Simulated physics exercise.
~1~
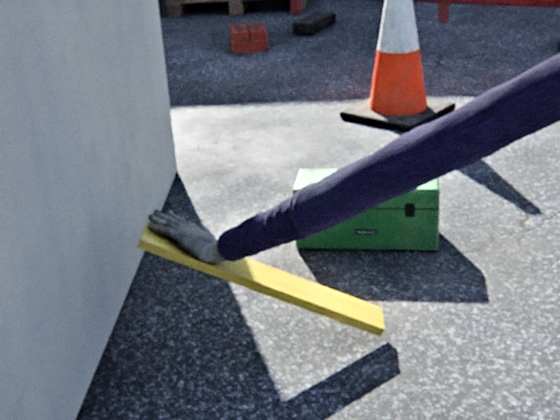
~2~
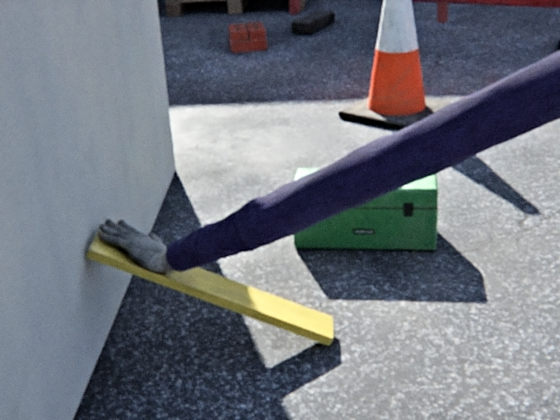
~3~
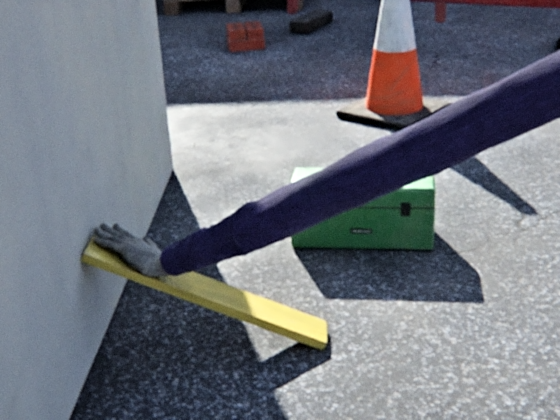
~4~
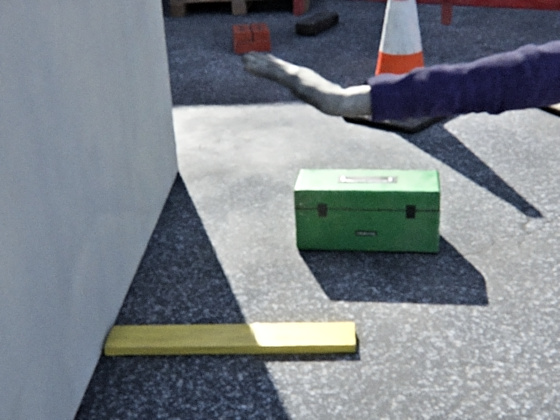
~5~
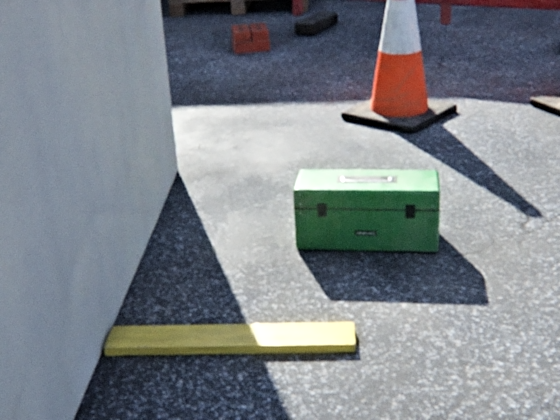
The clip shows a gloved hand moving a yellow plank left until its end meets a pale wall beside a green toolbox, then letting go and drawing back; the plank slips down and ends lying flat on the ground, the toolbox unmoved.
